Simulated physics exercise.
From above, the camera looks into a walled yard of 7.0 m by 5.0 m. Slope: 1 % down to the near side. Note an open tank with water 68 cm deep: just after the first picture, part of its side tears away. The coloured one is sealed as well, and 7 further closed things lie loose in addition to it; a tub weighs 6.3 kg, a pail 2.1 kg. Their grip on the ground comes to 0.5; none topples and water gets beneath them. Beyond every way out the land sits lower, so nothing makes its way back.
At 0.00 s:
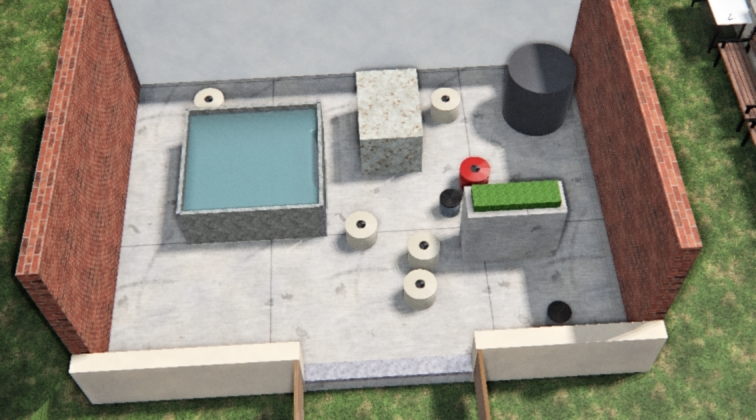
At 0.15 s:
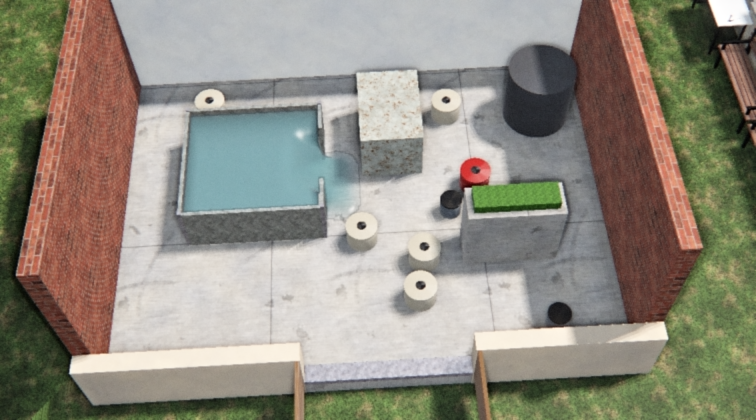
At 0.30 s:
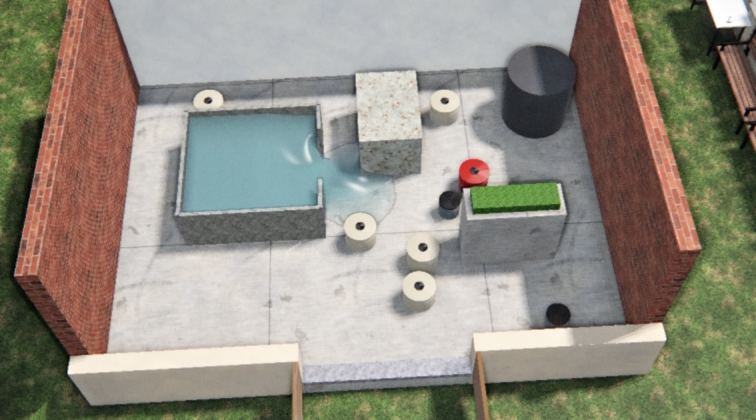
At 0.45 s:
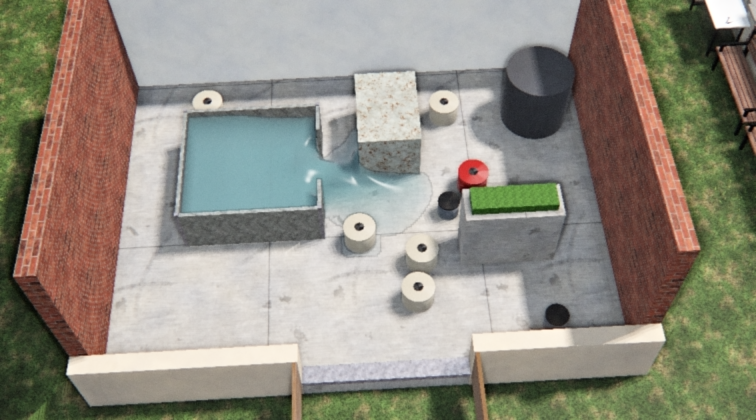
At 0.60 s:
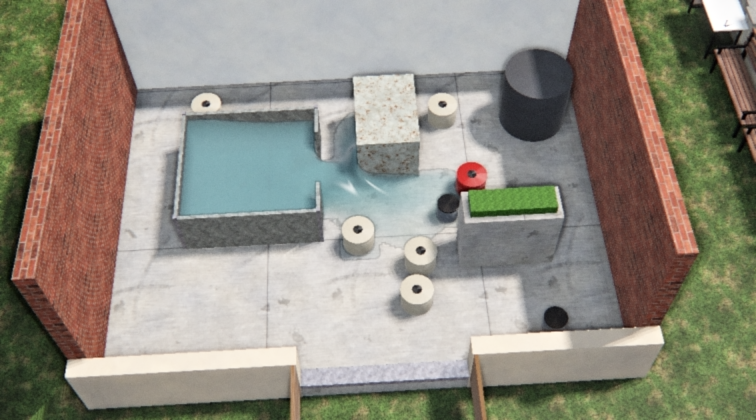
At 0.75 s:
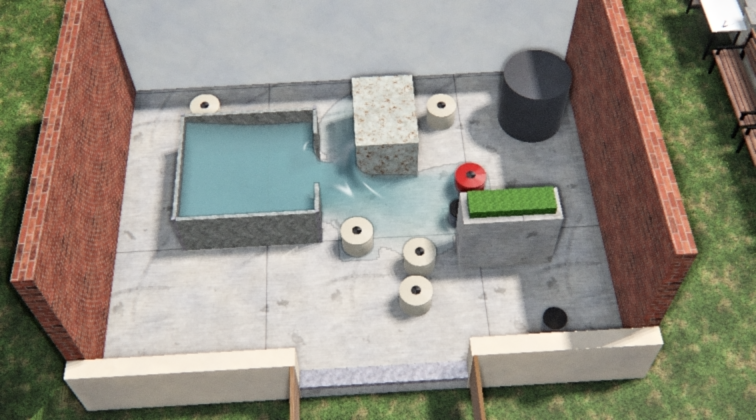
Water pours through a gap in the tank's right side and spreads across the paved yard.
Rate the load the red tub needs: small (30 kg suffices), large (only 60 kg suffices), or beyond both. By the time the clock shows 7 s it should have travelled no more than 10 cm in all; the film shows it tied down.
Large.
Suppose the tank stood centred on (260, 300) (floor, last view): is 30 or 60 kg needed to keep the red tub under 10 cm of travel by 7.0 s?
Result, then: Heavier one only.
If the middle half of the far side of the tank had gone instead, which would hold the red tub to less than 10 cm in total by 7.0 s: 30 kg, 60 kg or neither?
In that case the lower weight is enough.
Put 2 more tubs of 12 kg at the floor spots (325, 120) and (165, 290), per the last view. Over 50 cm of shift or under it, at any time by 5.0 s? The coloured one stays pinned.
The first is over the limit, the second within the limit.
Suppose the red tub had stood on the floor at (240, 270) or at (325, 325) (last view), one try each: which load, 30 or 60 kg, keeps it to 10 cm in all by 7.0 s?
In that order: The lighter suffices; the lighter suffices.
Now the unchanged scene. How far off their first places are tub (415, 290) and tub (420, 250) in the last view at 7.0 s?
In turn: Washed out, gone out.
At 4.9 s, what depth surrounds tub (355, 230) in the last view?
About 1 cm.
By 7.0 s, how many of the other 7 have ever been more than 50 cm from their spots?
6.
After 1.4 s the red tub would be 40 cm from its start with 30 kg and 0 cm from its start with 60 kg; 11 cm of water round it then.
After 3.1 s the red tub would be 79 cm from its start with 30 kg and 0 cm from its start with 60 kg; 6 cm of water round it then.
After 4.9 s the red tub would be 79 cm from its start with 30 kg and 0 cm from its start with 60 kg; 9 cm of water round it then.
After 7.0 s the red tub would be 79 cm from its start with 30 kg and 0 cm from its start with 60 kg; 10 cm of water round it then.
